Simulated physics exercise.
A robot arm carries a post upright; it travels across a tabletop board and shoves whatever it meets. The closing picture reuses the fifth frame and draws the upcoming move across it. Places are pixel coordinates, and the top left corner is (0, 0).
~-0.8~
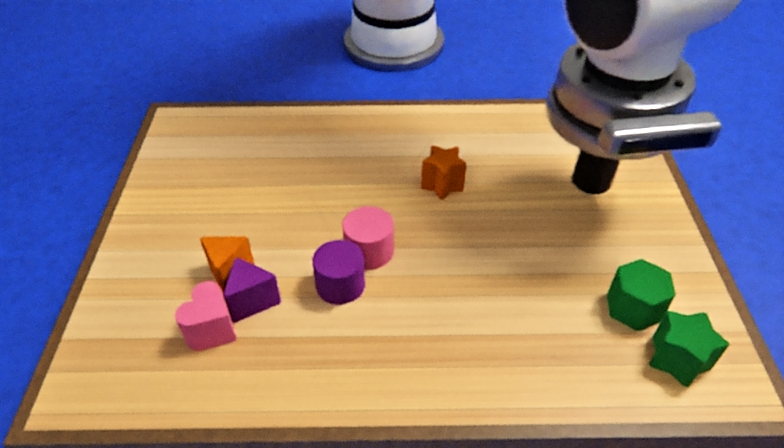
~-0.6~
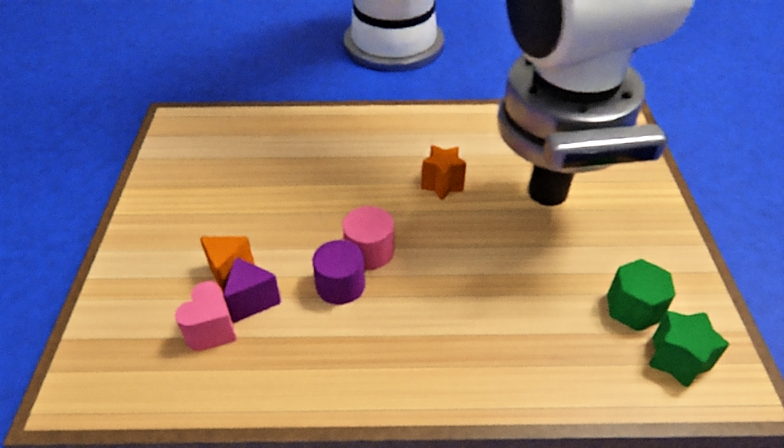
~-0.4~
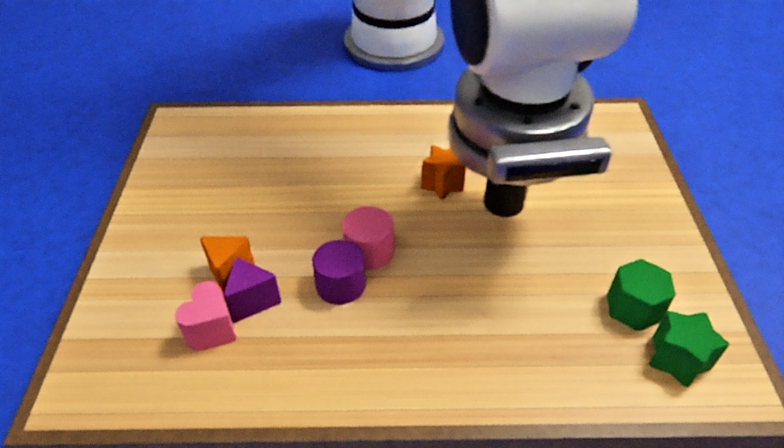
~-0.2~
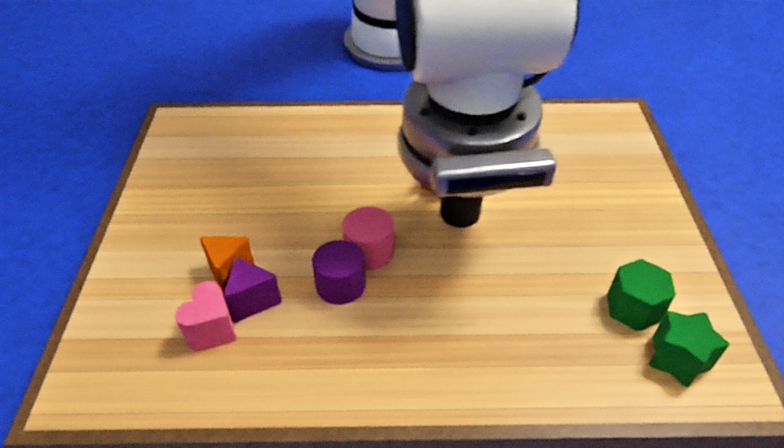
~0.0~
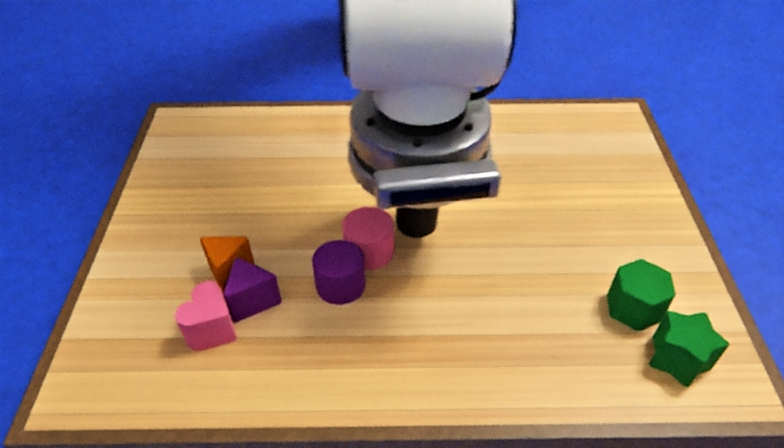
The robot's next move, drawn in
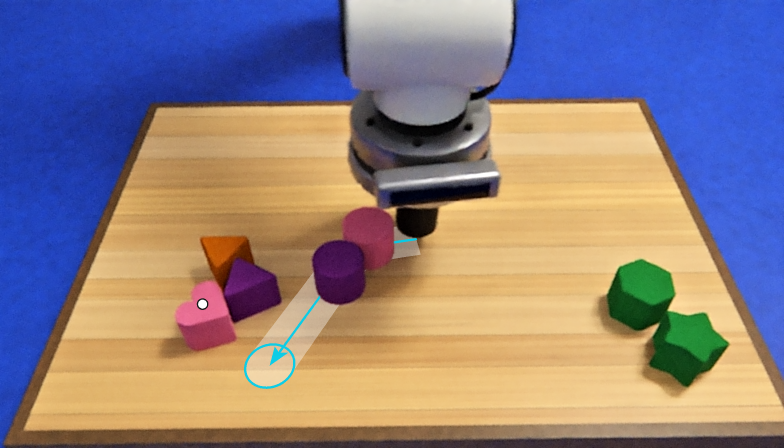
Robot arm with a dark post gliding left across a wooden board, passing an orange star and nearing a pink round block.
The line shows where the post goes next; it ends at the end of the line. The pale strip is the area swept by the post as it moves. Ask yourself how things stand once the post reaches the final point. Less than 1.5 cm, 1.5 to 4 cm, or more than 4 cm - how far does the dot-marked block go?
Under 1.5 cm.
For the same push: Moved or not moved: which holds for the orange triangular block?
At the end, its place is the same.
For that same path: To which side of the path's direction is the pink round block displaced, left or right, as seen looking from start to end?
Facing from start to end, it will go to the right.
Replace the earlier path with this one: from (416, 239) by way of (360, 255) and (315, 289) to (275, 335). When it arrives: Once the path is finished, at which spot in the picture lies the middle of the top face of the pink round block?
For the centre of its top, I'd go with (268, 244).
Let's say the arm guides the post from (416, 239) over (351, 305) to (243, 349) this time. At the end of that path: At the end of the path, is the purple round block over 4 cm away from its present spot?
My answer is yes.
The drawn path runs from (416, 239) through (353, 257) and (313, 307) to (270, 365); the dot is on the pink heart-shaped block.
The first path, step by step. One third of the way, post (352, 241); purple round block (307, 277); pink round block (302, 237).
Two thirds of the way, post (310, 291); purple round block (275, 316); pink round block (277, 248).
At the end, post (265, 351); pink heart-shaped block not moved; orange triangular block not moved; purple triangular block not moved; purple round block (217, 376); pink round block (277, 248).
